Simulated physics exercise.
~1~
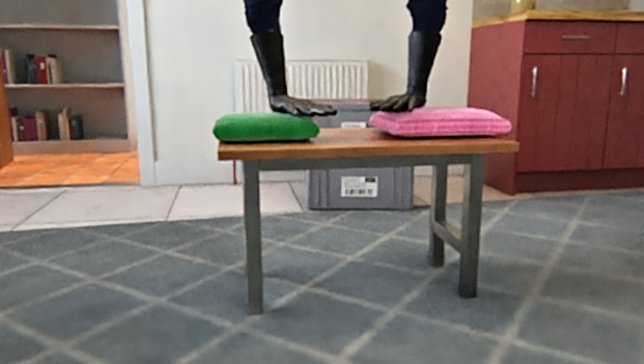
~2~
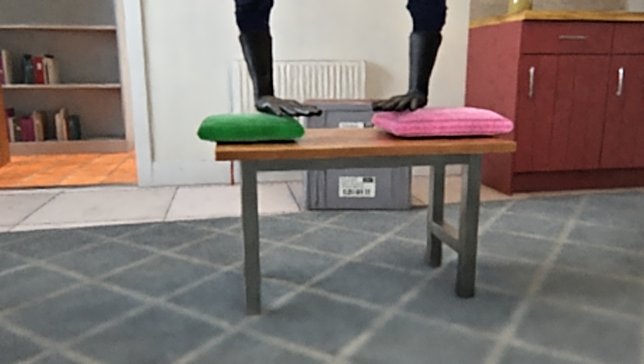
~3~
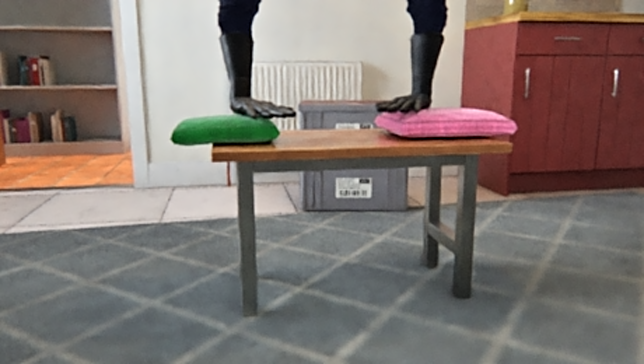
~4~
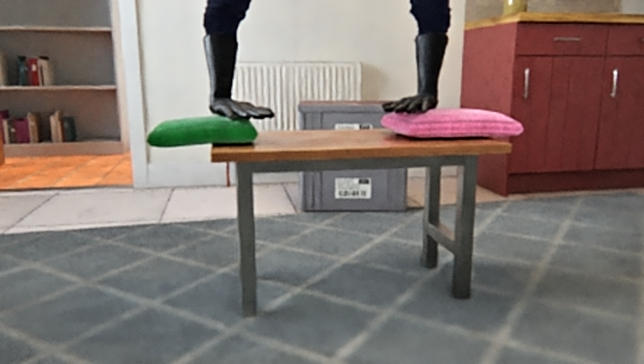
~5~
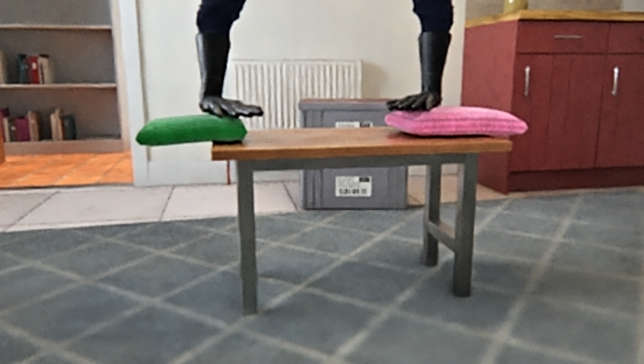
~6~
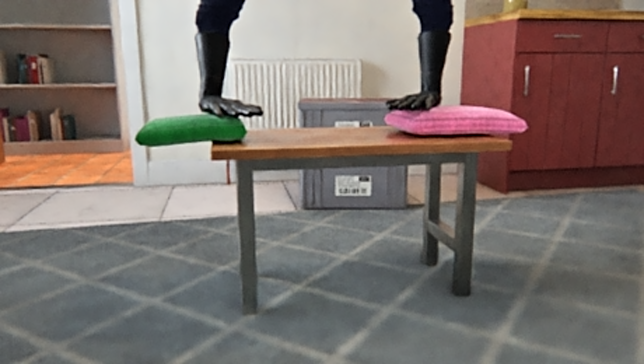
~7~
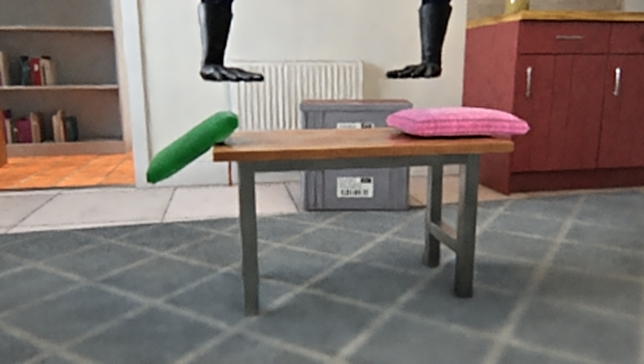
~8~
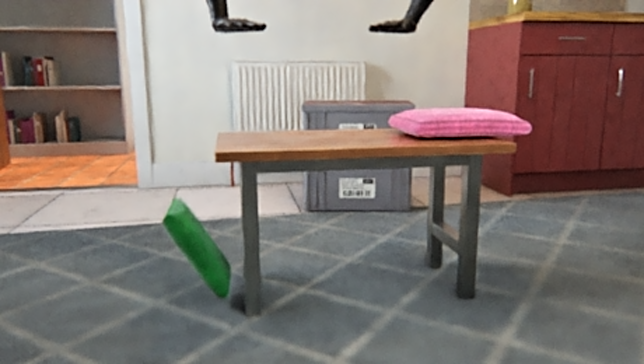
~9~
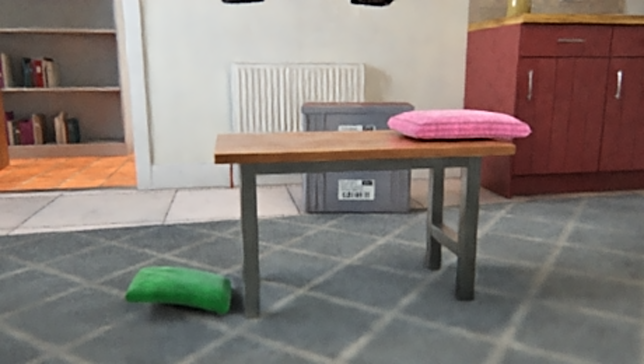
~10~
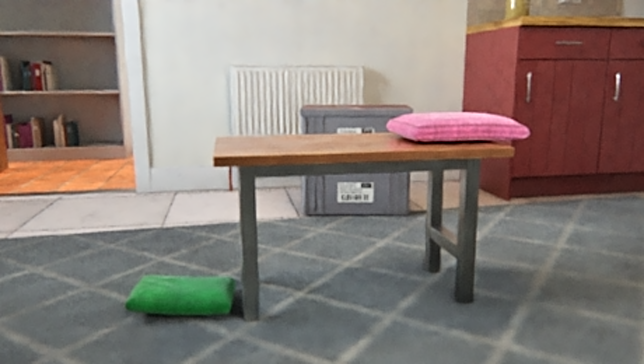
Two dark-gloved hands press down on a green sack at the left and a pink soft bag at the right of a wooden-topped bench with grey legs, seen from the front in a slightly swaying view. Behind it are a radiator, a grey box, bookshelves and a red cabinet on a room's grey patterned floor. The hands slide the green sack left until it juts past the end, and nudge the pink bag slightly right. They pause, then let go and lift away. The green sack tips, drops off and settles on the floor, while the pink bag stays on top.
